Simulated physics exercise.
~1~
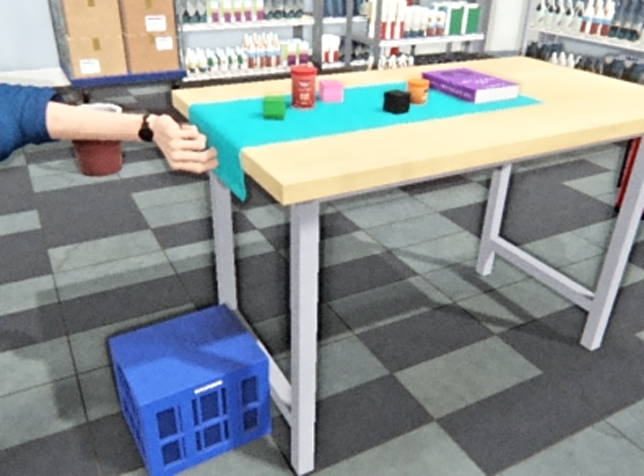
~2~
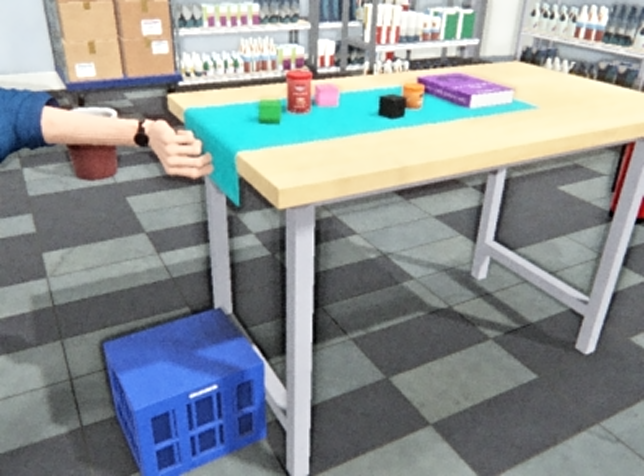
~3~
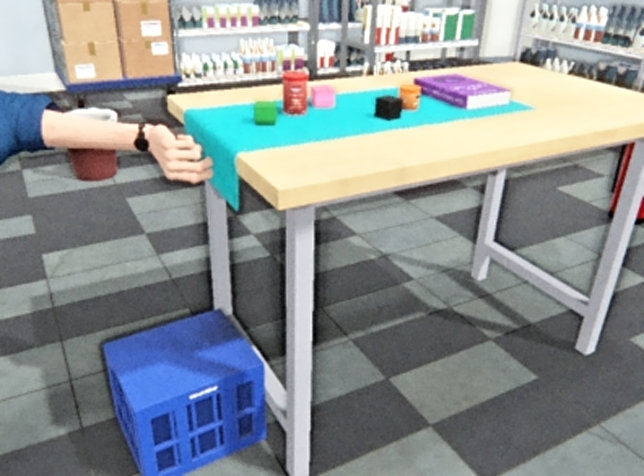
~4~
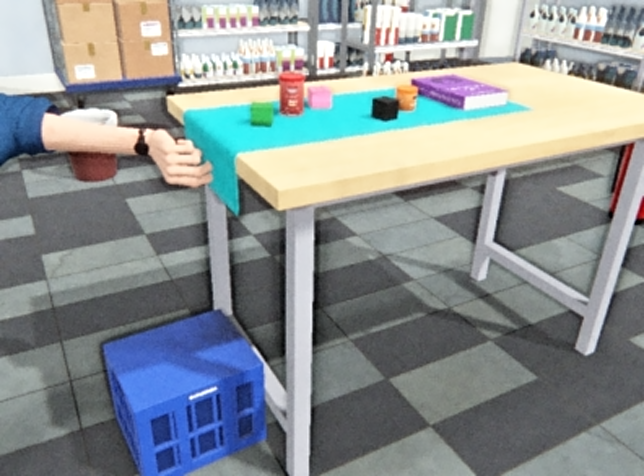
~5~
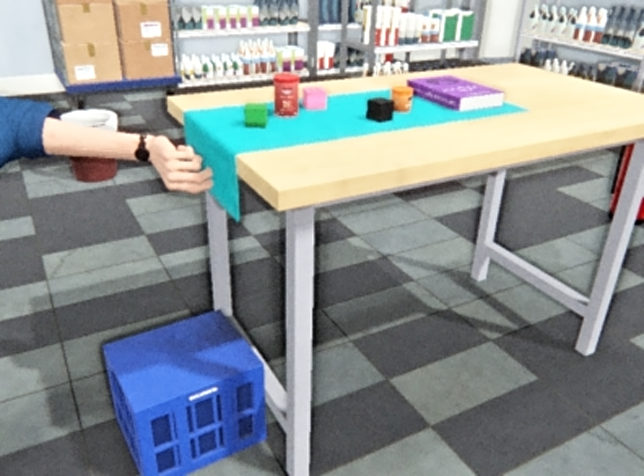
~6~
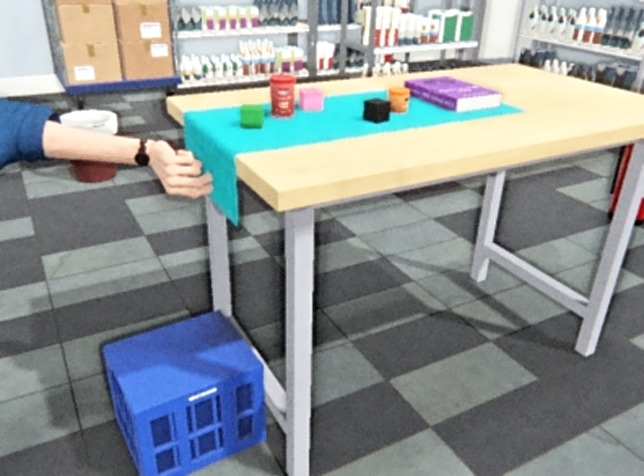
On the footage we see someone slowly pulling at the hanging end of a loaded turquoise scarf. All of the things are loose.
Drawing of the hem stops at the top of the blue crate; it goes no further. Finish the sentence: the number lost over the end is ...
The number lost over the end is four.
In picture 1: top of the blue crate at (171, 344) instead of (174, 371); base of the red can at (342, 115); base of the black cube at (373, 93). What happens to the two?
The red can? Lost. The black cube? Safe.
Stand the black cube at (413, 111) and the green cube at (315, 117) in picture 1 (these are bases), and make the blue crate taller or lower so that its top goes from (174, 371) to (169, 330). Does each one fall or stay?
Here's what happens: The black cube remains aboard, the green cube leaves its perch.
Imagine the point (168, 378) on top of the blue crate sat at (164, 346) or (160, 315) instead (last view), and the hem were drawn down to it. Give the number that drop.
Respectively 3 and 2.
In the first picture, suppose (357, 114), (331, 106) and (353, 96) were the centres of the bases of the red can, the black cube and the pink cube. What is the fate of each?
I reckon the red can takes a fall, the black cube takes a fall and the pink cube takes a fall.
Early on, hem near (213, 268); green cube gone.
Midway, hem near (215, 325); green cube, red can and pink cube gone.
Finally, hem on the crate; green cube, red can, pink cube and black cube gone. Over the edge go four.
